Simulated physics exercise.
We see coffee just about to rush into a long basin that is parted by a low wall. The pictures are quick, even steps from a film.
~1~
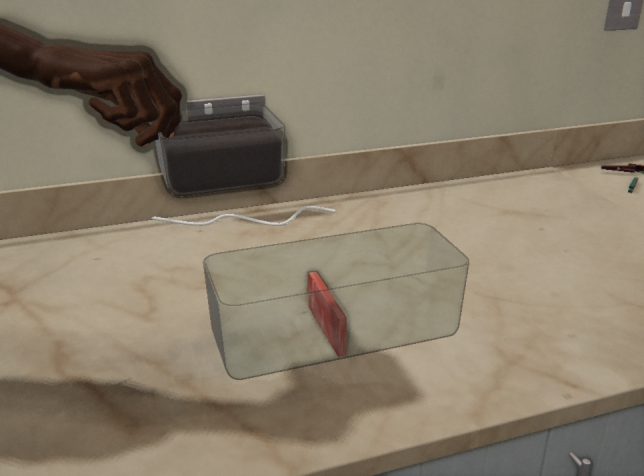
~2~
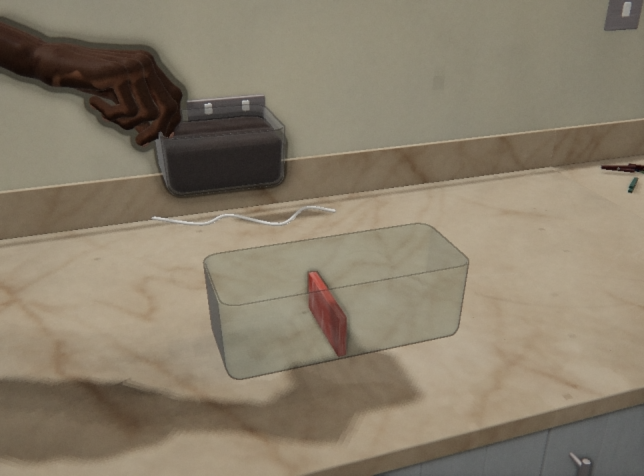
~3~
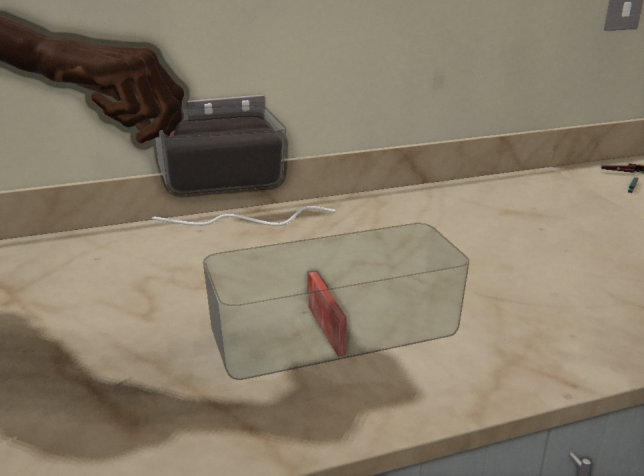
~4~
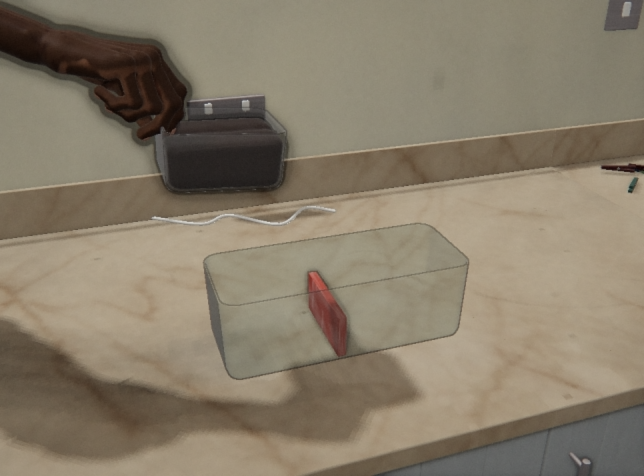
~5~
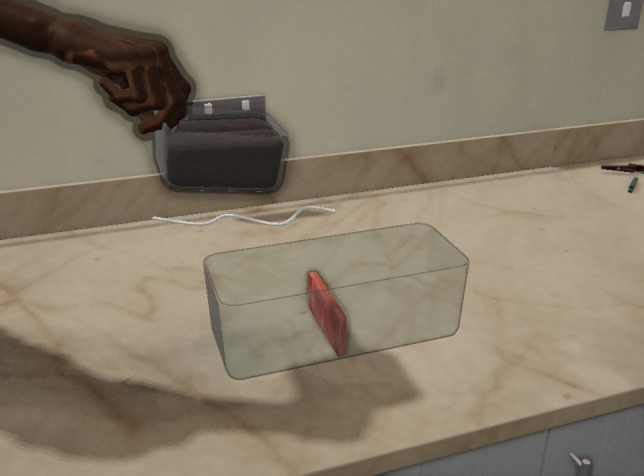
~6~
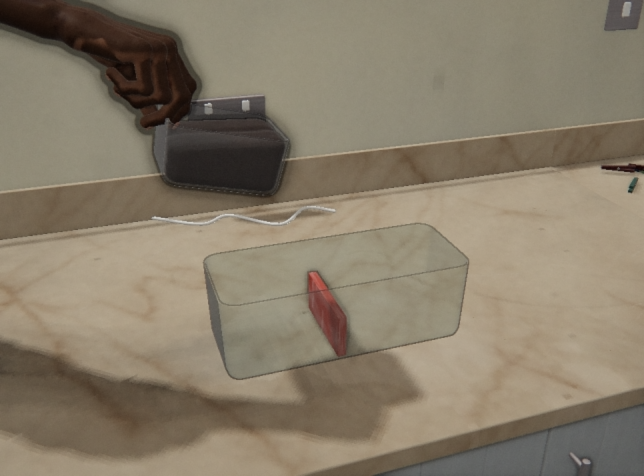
To begin with, a hand holds a small clear container of dark coffee nearly level above a marble-patterned counter, behind a long, see-through basin divided by a low red wall. The container then gradually tilts, its right rim dipping slightly, while the basin stays still.
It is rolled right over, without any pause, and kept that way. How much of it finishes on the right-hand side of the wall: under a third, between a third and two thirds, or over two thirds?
One third to two thirds.
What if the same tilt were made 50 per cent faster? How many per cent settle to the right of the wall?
Close to 45 per cent.
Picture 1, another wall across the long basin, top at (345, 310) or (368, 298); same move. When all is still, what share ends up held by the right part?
My guess is some 35 percent the first time and some 5 percent the second.
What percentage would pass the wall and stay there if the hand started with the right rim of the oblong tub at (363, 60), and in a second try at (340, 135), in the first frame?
Start one gives some 85 %, start two some 90 %.
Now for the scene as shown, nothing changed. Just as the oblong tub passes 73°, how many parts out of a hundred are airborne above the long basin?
I'd put it at roughly 45 percent of it.
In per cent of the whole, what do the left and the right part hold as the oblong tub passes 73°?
Left: 5 %; right: 10 %.
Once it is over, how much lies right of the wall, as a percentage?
That is roughly 55 percent of it.
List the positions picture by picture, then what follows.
In the first picture, it leans 0°; its right rim is at (274, 117); the coffee meets the walls at (160, 137) and (271, 126); the long basin's rim runs from (211, 282) to (449, 243); the wall's top is at (327, 295).
In the second picture, it leans 1°; its right rim is at (274, 117); the coffee meets the walls at (160, 137) and (271, 126).
In the third picture, it leans 2°; its right rim is at (275, 119); the coffee meets the walls at (160, 135) and (272, 127).
In the fourth picture, it leans 5°; its right rim is at (276, 122); the coffee meets the walls at (162, 135) and (272, 128).
In the fifth picture, it leans 9°; its right rim is at (277, 126); the coffee meets the walls at (161, 136) and (274, 128).
In the sixth picture, it leans 14°; its right rim is at (279, 130); the coffee meets the walls at (162, 136) and (275, 129).
A moment on, the oblong tub is tipped part way and 41 per cent is still to pour, 3 is left of the wall and 9 right of it.
Next, the oblong tub is tipped right over and 7 per cent is still to pour, 25 is left of the wall and 54 right of it.
Then the oblong tub is tipped right over and 0 per cent is still to pour, 38 is left of the wall and 54 right of it.
Later the oblong tub is tipped right over and 0 per cent is still to pour, 40 is left of the wall and 55 right of it.
In the end 40 per cent lies left of the wall, 55 right of it and 6 outside.
